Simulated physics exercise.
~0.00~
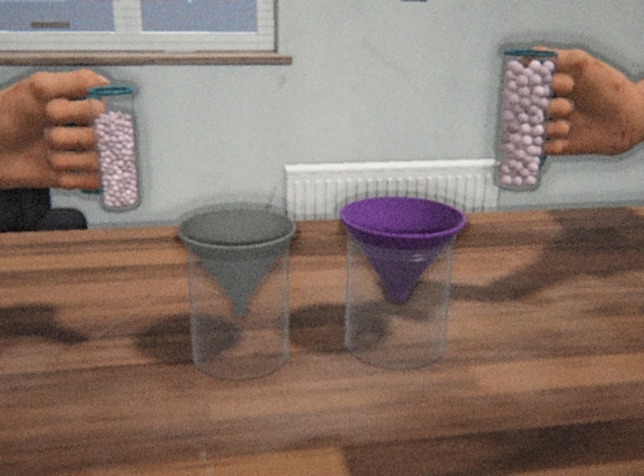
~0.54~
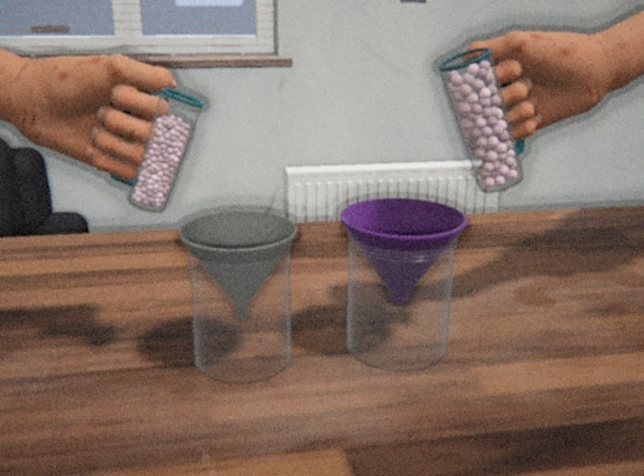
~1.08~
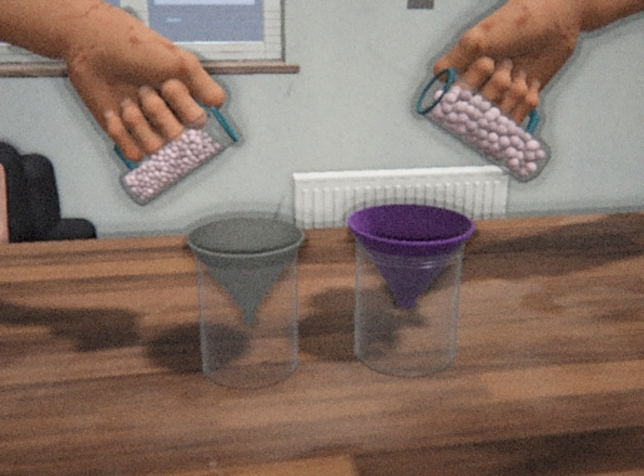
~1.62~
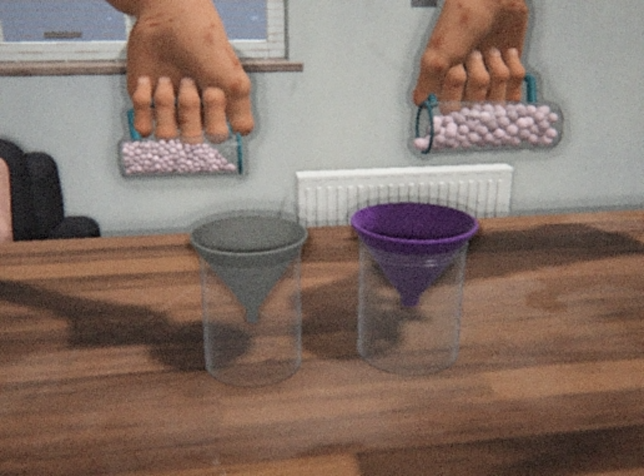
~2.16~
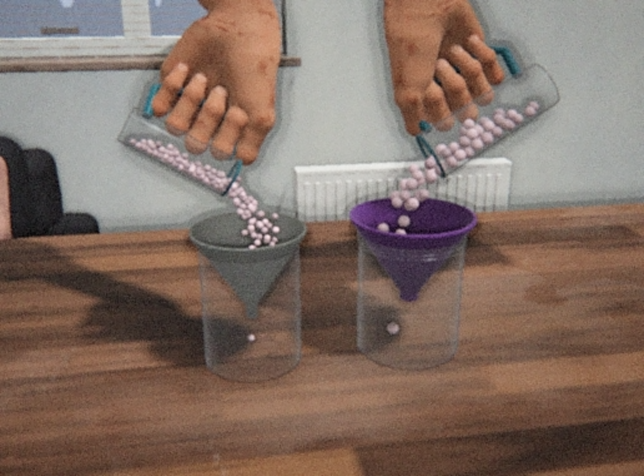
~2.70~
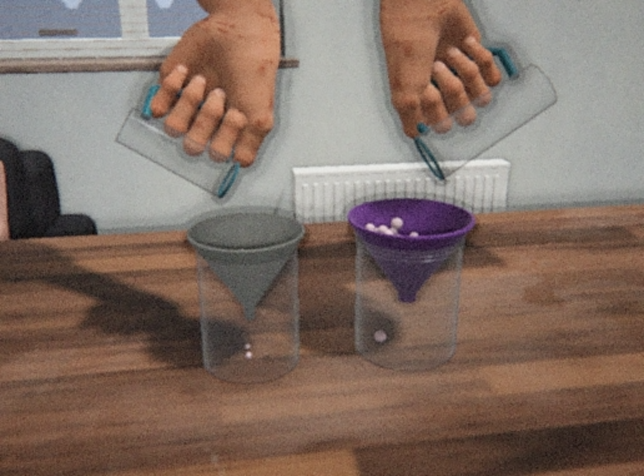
Two hands tipping cups of pink beads into grey and purple funnels, where nearly all stick, only a few reaching the jars.
